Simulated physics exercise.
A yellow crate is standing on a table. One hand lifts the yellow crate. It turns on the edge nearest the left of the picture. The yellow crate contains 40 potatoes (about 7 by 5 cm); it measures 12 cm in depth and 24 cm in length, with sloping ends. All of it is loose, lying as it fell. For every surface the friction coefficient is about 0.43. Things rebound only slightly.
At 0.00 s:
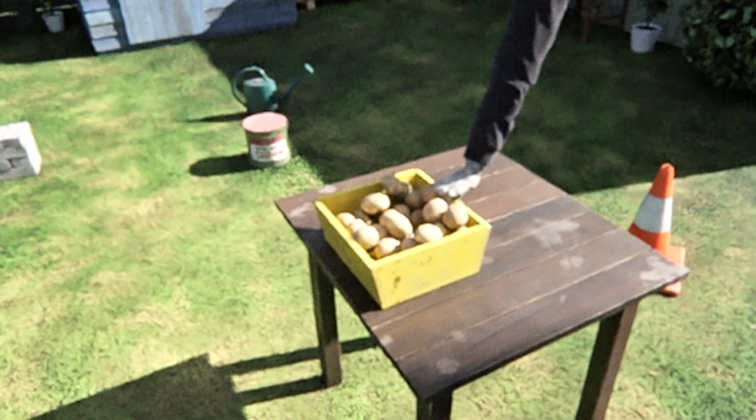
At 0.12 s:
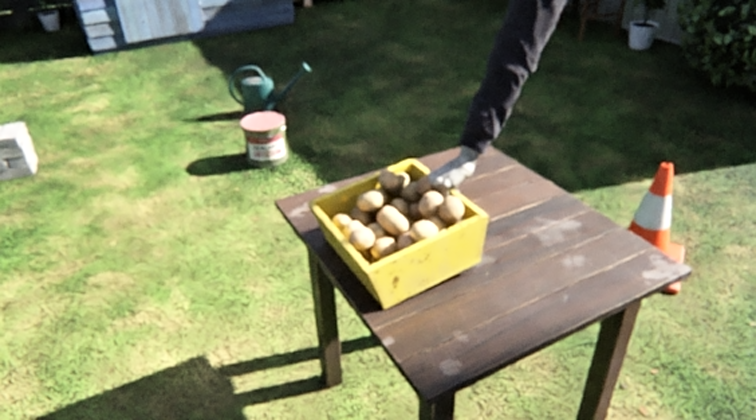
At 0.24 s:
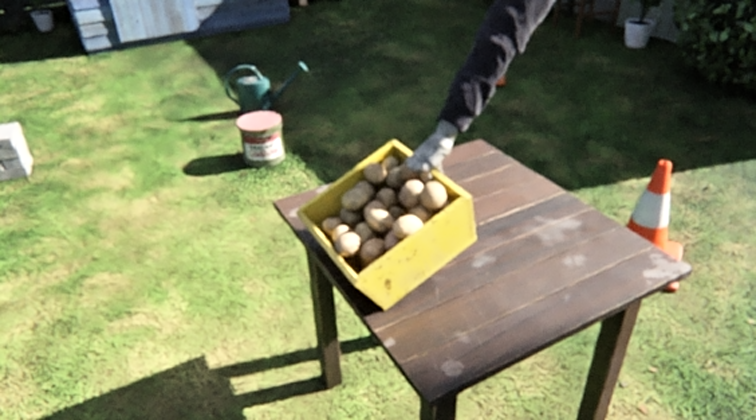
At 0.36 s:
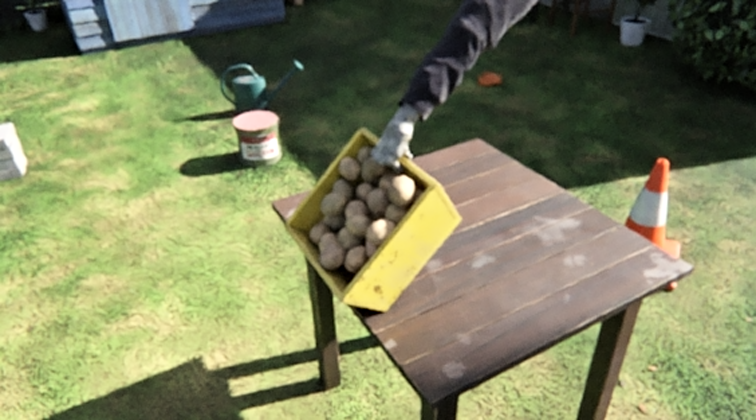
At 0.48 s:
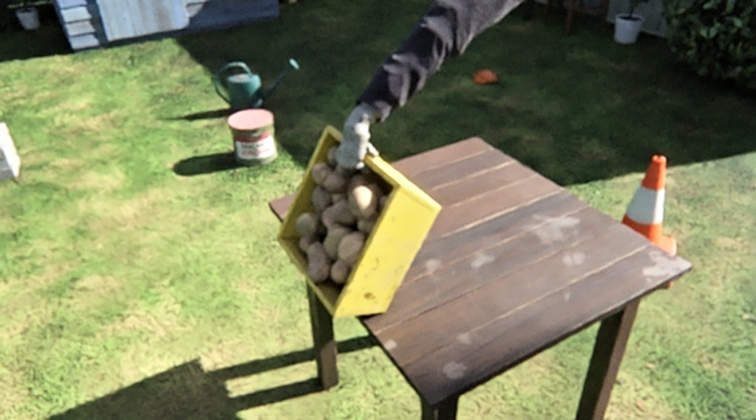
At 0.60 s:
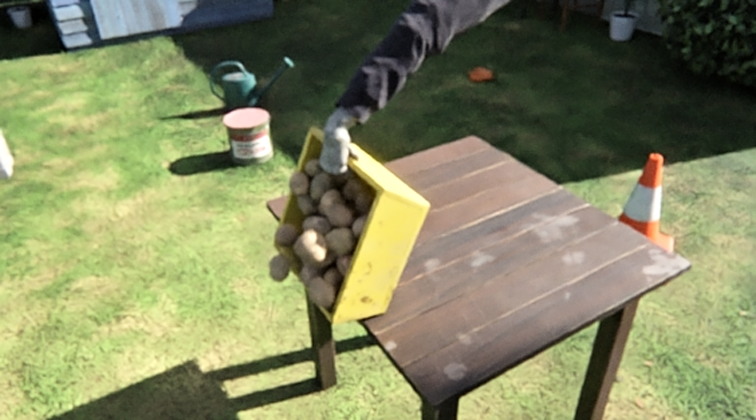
A yellow crate full of loose potatoes stands on a dark wooden table on a lawn, a gloved hand at its far side. The hand lifts that side and the crate turns steeply onto its left edge, as the potatoes shift and bunch toward the lowered side, at the open rim.
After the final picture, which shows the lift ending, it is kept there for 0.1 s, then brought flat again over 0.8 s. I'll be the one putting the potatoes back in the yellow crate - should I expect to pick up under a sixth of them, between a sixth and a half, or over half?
Expect to pick up between a sixth and a half of them.
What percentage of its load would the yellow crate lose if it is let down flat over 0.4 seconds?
Yellow crate 40 per cent.
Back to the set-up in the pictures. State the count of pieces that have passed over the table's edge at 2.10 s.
Roughly 14.
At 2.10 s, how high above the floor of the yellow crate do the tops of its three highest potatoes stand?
12 cm or so.
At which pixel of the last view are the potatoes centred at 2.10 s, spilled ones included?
In the last view, the centre sits near (366, 256).
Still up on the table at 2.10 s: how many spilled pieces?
I'd guess near 0.
After 0.84 s, tilt 60°; 9 of 40 out of the yellow crate.
After 1.14 s, tilt 28°; 14 of 40 out of the yellow crate.
After 1.56 s, tilt 0°; 14 of 40 out of the yellow crate.
Outcome (at 2.10 s), 14 of 40 out of the yellow crate. Asked share, 14 of 40, 35 per cent.
